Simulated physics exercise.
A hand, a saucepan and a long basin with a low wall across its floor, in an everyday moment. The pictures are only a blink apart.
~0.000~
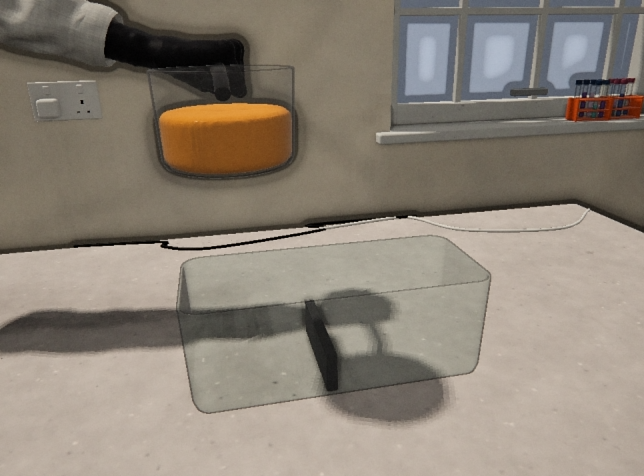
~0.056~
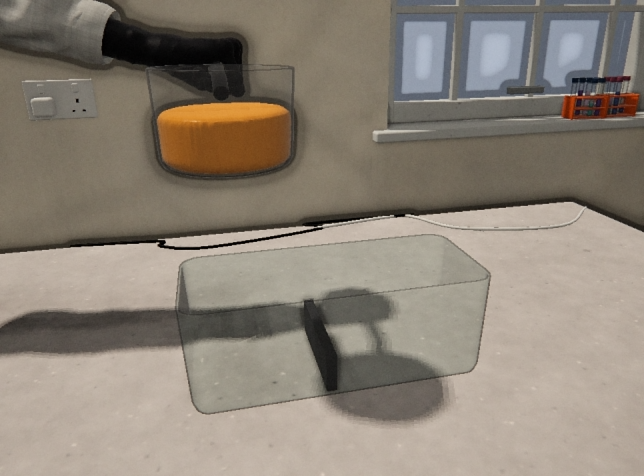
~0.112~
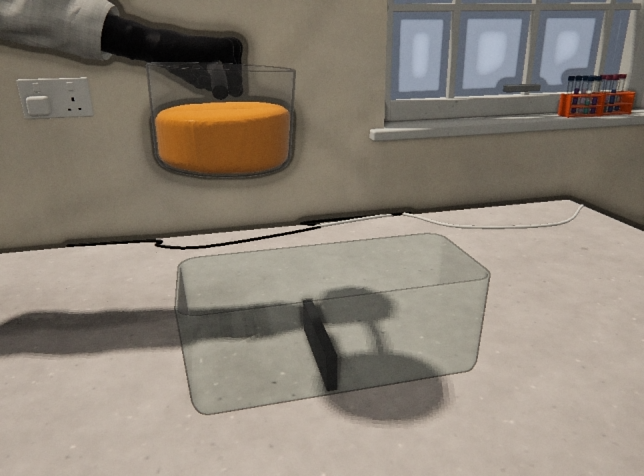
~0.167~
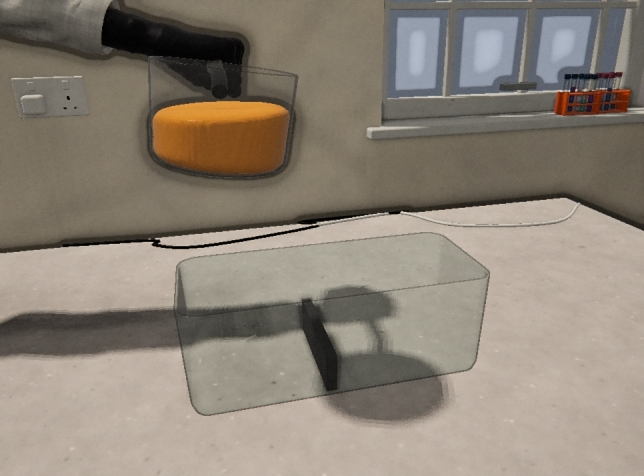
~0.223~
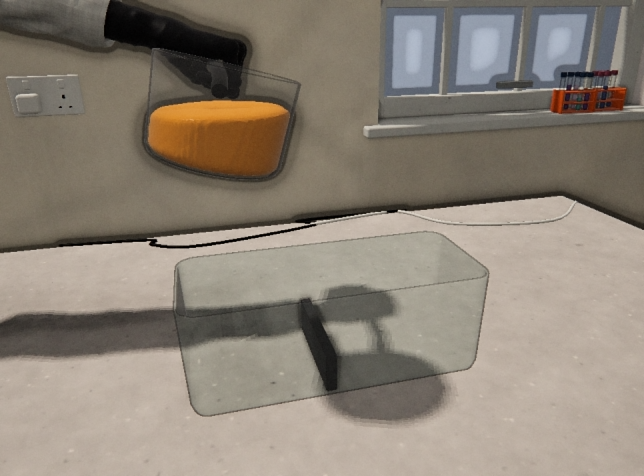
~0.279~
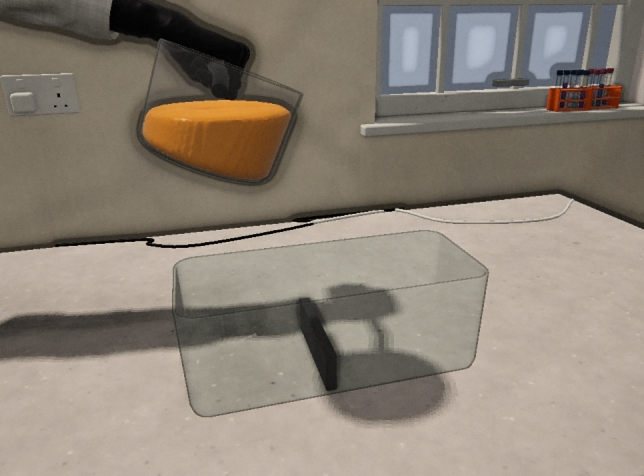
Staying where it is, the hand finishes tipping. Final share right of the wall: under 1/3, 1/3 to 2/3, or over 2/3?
Once it settles, the part right of the wall is beyond two thirds, I'd say.
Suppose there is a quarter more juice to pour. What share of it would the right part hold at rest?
Roughly 90 %.
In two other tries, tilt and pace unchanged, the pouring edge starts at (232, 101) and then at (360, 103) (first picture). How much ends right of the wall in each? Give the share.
Roughly 15 % the first time and roughly 95 % the second.
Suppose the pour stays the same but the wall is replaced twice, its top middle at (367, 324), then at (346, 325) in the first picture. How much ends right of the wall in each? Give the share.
About 25 per cent, then about 55 per cent.
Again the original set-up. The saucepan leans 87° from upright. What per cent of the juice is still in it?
Roughly 55 percent.
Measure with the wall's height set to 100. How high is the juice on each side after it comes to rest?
Near 10 on the left, 50 on the right.
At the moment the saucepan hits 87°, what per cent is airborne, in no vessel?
I'd put it at roughly 40 percent of it.
A moment on, the saucepan is tipped on its side and 57 per cent is still to pour, 0 is left of the wall and 6 right of it.
Next, the saucepan is tipped right over and 7 per cent is still to pour, 7 is left of the wall and 72 right of it.
Then the saucepan is tipped right over and 0 per cent is still to pour, 11 is left of the wall and 88 right of it.
Later the saucepan is tipped right over and 0 per cent is still to pour, 11 is left of the wall and 88 right of it.
Finally, 11 per cent lies left of the wall, 88 right of it and 1 outside.
